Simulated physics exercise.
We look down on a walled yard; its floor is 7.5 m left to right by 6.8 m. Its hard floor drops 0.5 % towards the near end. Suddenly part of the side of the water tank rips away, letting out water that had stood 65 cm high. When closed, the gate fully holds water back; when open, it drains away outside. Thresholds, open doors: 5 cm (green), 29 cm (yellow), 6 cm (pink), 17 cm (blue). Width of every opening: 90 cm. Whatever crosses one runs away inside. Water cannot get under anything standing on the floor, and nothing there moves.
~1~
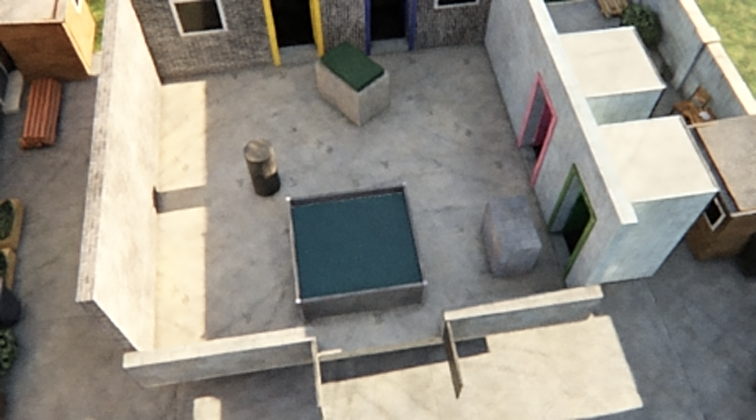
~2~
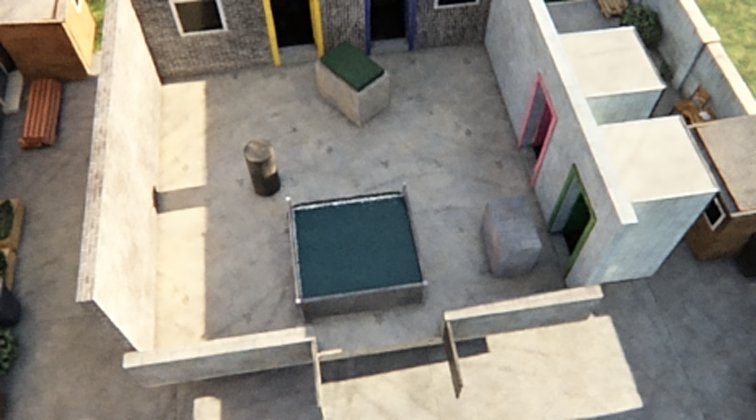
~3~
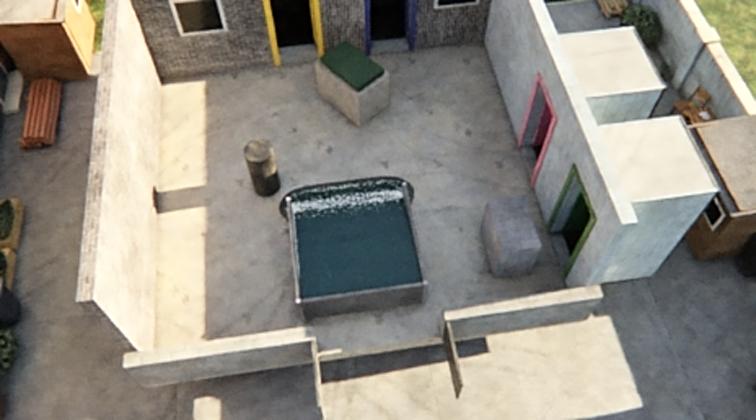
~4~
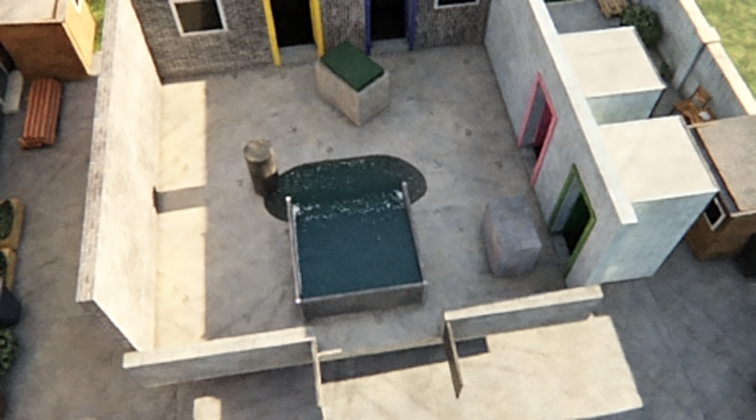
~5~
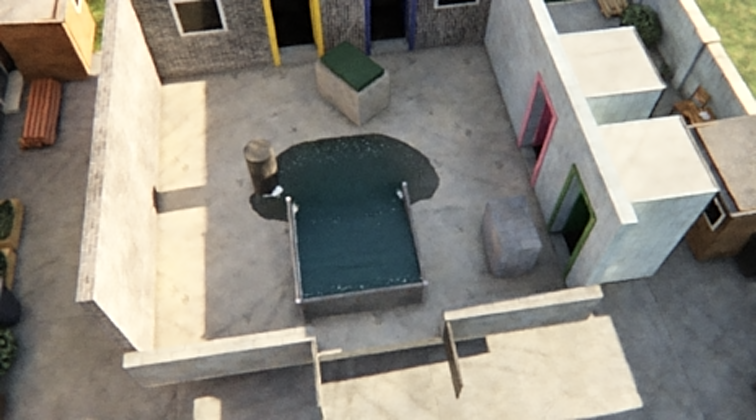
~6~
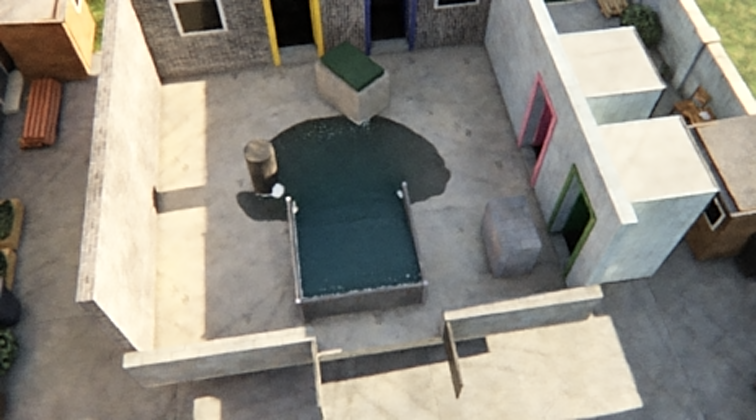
At first, dark water lies still in a square tank in the middle of a walled yard. Then water pours out over the tank's far side and spreads across the pale floor in a widening dark pool, passing around the round post at left and reaching the green-topped block.
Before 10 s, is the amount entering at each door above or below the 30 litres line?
Green door below, yellow door below, pink door below, blue door below.
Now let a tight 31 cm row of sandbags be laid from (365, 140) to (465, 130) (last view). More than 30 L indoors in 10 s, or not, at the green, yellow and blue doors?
Doors: Green stays under / yellow stays under / blue stays under.
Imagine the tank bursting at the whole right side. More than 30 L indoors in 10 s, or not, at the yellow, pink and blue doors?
For yellow, too little; for pink, too much; for blue, too little.
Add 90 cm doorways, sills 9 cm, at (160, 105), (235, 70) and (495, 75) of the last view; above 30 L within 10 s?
Well, the first is on the high side, the second is on the high side, and the third is on the high side.
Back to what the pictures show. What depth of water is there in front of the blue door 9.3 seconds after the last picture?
Depth: ~ 4.5 cm.
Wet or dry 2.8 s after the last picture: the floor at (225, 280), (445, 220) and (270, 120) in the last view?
Untouched, untouched, submerged.
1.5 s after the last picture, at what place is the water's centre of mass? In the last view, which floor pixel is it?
Roughly (341, 171).
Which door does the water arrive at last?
The green door.
Then, 0.7 s after the last picture water covers 30 % of the floor and is deepest (32 cm) near (363, 128); green door not reached, yellow door 19 cm at the sill, 0 L in, pink door not reached, blue door not reached.
Then, 1.5 s after the last picture water covers 45 % of the floor and is deepest (36 cm) near (273, 71); green door not reached, yellow door 25 cm at the sill, 1 L in, pink door not reached, blue door 4 cm at the sill, 0 L in.
Then, 2.8 s after the last picture water covers 50 % of the floor and is deepest (36 cm) near (170, 82); green door not reached, yellow door 18 cm at the sill, 4 L in, pink door 1 cm at the sill, 0 L in, blue door 9 cm at the sill, 0 L in.
Then, 5.3 s after the last picture water covers 85 % of the floor and is deepest (18 cm) near (154, 366); green door 2 cm at the sill, 0 L in, yellow door 8 cm at the sill, 4 L in, pink door 7 cm at the sill, 0 L in, blue door 11 cm at the sill, 0 L in.
Then, 9.3 s after the last picture water covers 95 % of the floor and is deepest (12 cm) near (154, 366); green door 5 cm at the sill, 2 L in, yellow door 5 cm at the sill, 4 L in, pink door 5 cm at the sill, 2 L in, blue door 4 cm at the sill, 0 L in.
